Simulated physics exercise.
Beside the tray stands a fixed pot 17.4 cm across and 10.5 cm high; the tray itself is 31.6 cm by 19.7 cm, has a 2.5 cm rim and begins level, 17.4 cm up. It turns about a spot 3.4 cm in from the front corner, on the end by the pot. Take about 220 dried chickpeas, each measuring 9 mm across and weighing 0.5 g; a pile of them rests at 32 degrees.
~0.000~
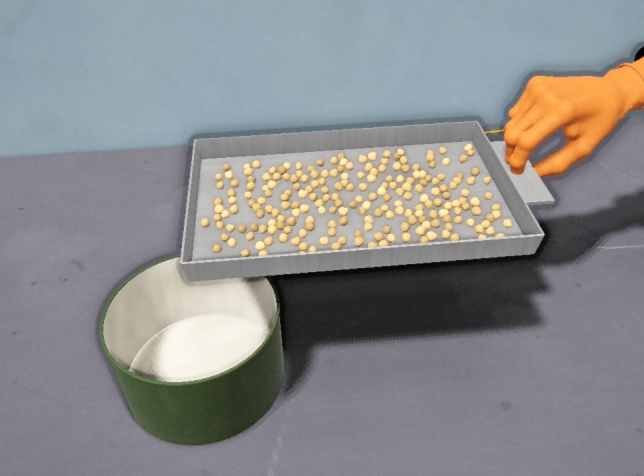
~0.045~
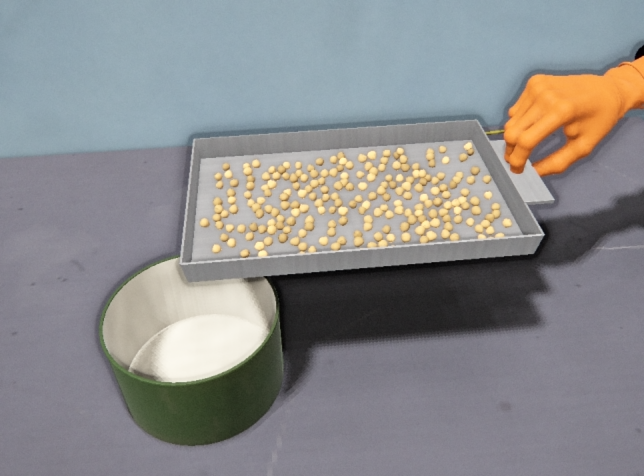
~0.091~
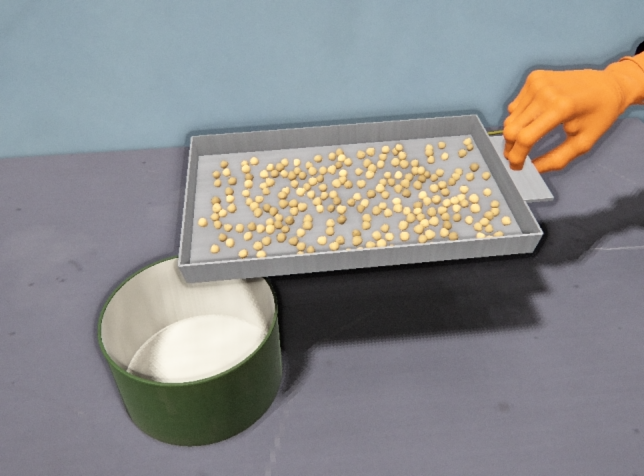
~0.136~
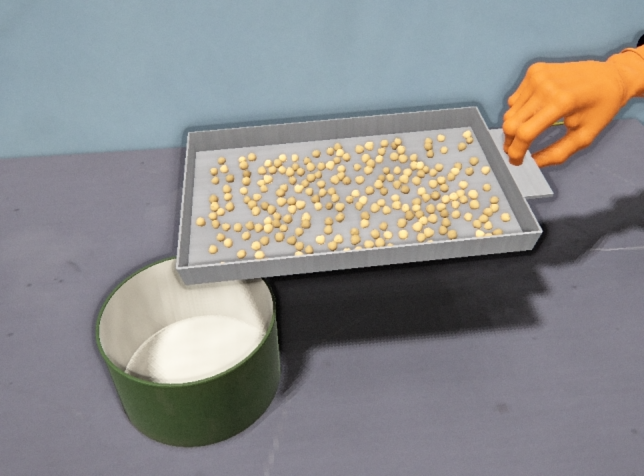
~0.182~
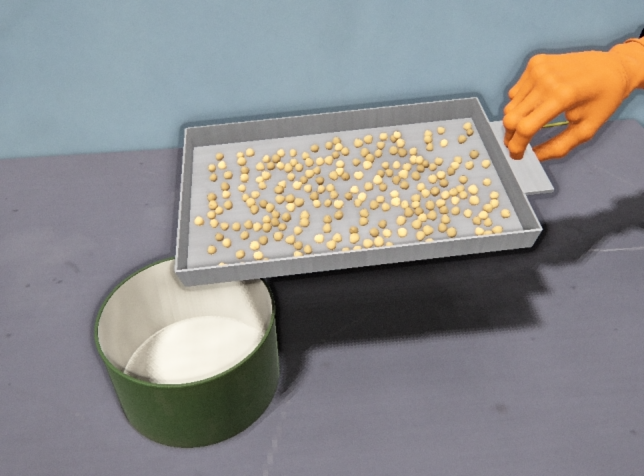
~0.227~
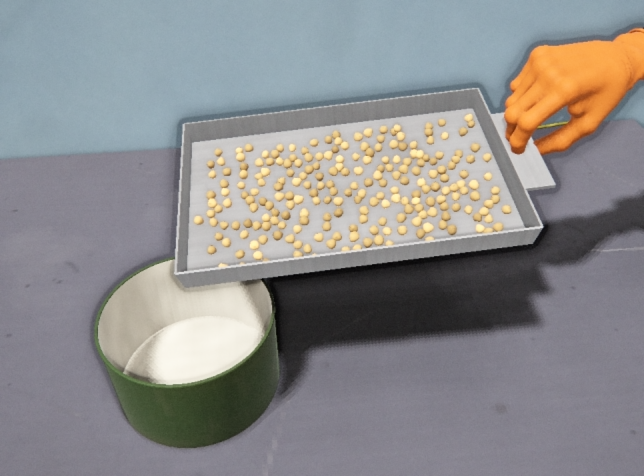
In this clip, an orange-gloved hand holds the right end of a gray tray scattered with small round beige pieces above a green pot, and the tray tilts slightly while the pieces stay spread across it.
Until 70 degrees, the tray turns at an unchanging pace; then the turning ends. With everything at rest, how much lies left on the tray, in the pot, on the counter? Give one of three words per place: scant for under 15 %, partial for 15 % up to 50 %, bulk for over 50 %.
Tray - bulk, pot - scant, counter - scant.
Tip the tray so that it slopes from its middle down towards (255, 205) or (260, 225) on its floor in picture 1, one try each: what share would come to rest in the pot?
That would be close to 5 per cent, then close to 5 per cent.
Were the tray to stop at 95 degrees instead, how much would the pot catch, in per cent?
I'd say close to 40 percent.
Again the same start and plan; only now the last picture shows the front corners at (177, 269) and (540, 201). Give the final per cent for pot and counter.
Pot: 5, counter: 0.
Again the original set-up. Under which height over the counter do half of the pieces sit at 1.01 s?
The halfway mark is near 22 cm.
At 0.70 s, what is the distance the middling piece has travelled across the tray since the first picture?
I'd say close to 6 centimetres.
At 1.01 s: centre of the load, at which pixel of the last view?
Load centre est.: (308, 229) px.
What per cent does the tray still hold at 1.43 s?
Reading: Approx. 100%.
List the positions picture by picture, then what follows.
Tray tilt 0 degrees, front corners at (185, 261) and (539, 233); middle of the pieces at (359, 199); pot at (191, 311), in the first frame.
Tray tilt 1 degrees, front corners at (184, 261) and (539, 233); middle of the pieces at (359, 199), in the second frame.
Tray tilt 2 degrees, front corners at (183, 263) and (538, 232); middle of the pieces at (358, 197), in the third frame.
Tray tilt 5 degrees, front corners at (181, 266) and (537, 230), lowest corner left front; middle of the pieces at (356, 194), in the fourth frame.
Tray tilt 7 degrees, front corners at (179, 268) and (537, 227), lowest corner left front; middle of the pieces at (355, 190), in the fifth frame.
Tray tilt 10 degrees, front corners at (179, 271) and (538, 225), lowest corner left front; middle of the pieces at (355, 186); pot at (186, 313). Its pace works out near 60 degrees a second, in the sixth frame.
After 0.70 s, tilt 39 degrees; the tray holds 100 %, the pot 0 %.
After 1.01 s, tilt 58 degrees; the tray holds 100 %, the pot 0 %.
Then, at 1.43 s, tilt 70 degrees; the tray holds 100 %, the pot 0 %.
In the end, at 1.9 s, tray 100 %, pot 0 %, counter 0 %.
